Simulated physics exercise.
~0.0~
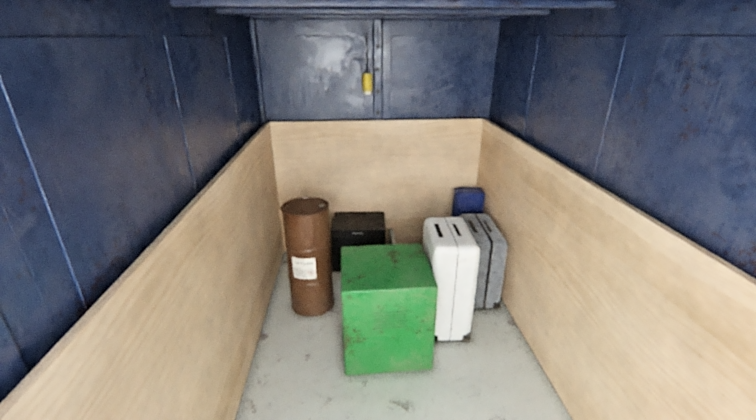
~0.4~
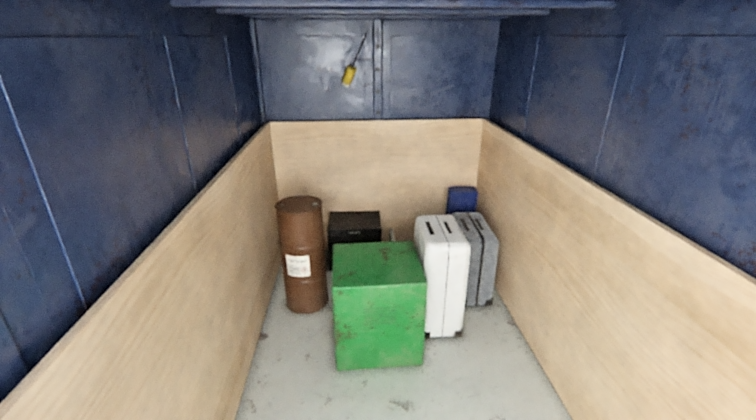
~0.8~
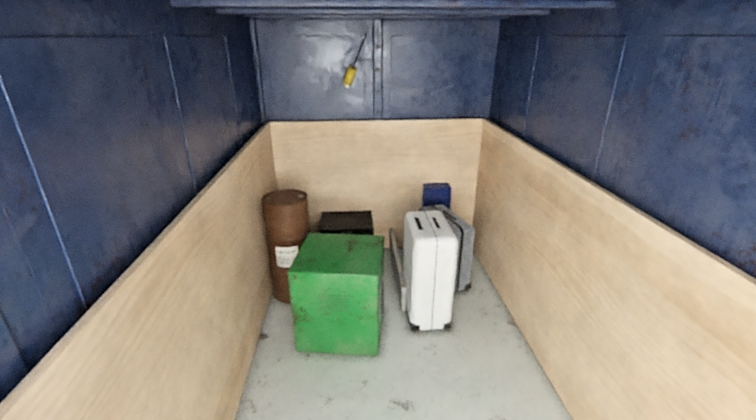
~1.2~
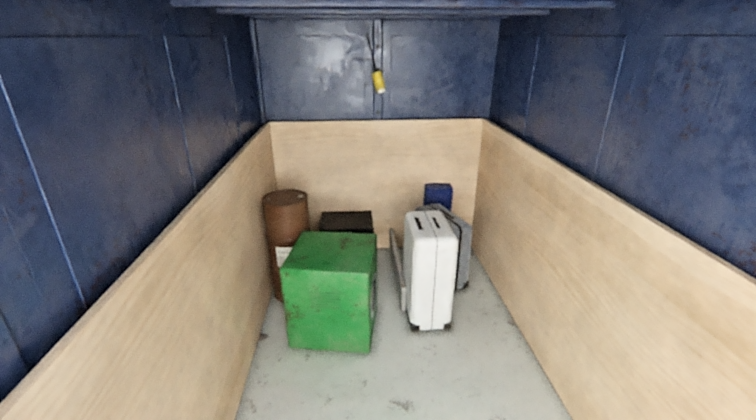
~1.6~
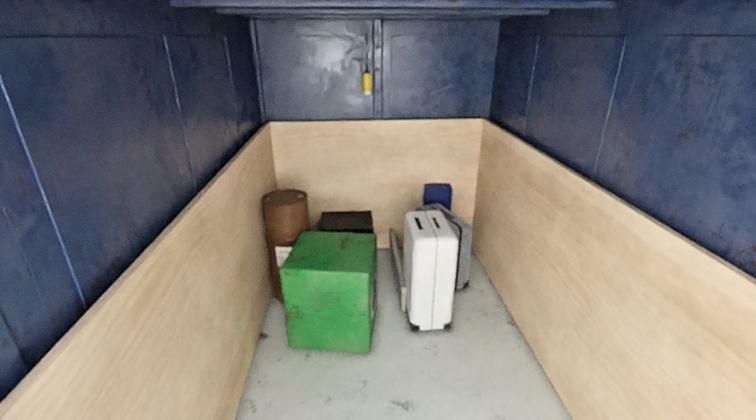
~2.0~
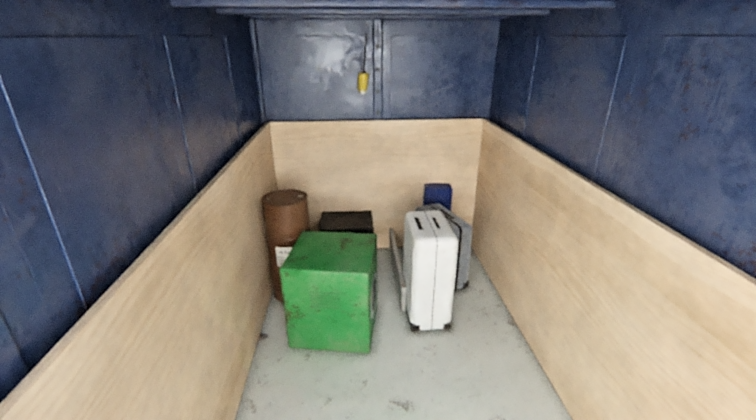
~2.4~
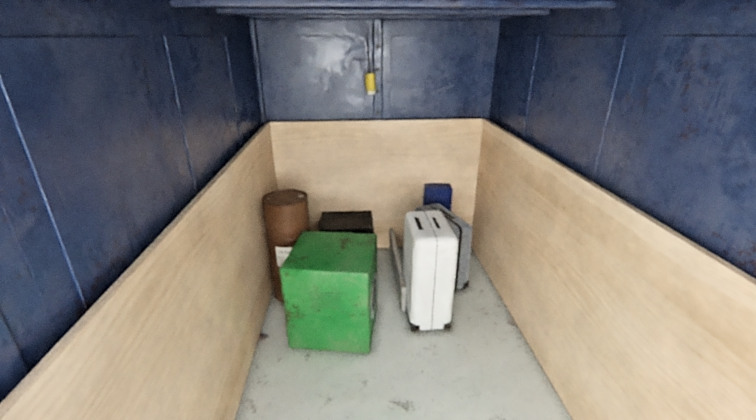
In the back of a van, a yellow lamp swung while a green box, a brown drum, a blue box and white and grey suitcases slid left and slightly away, then stopped, all still standing, with the lamp still swaying.
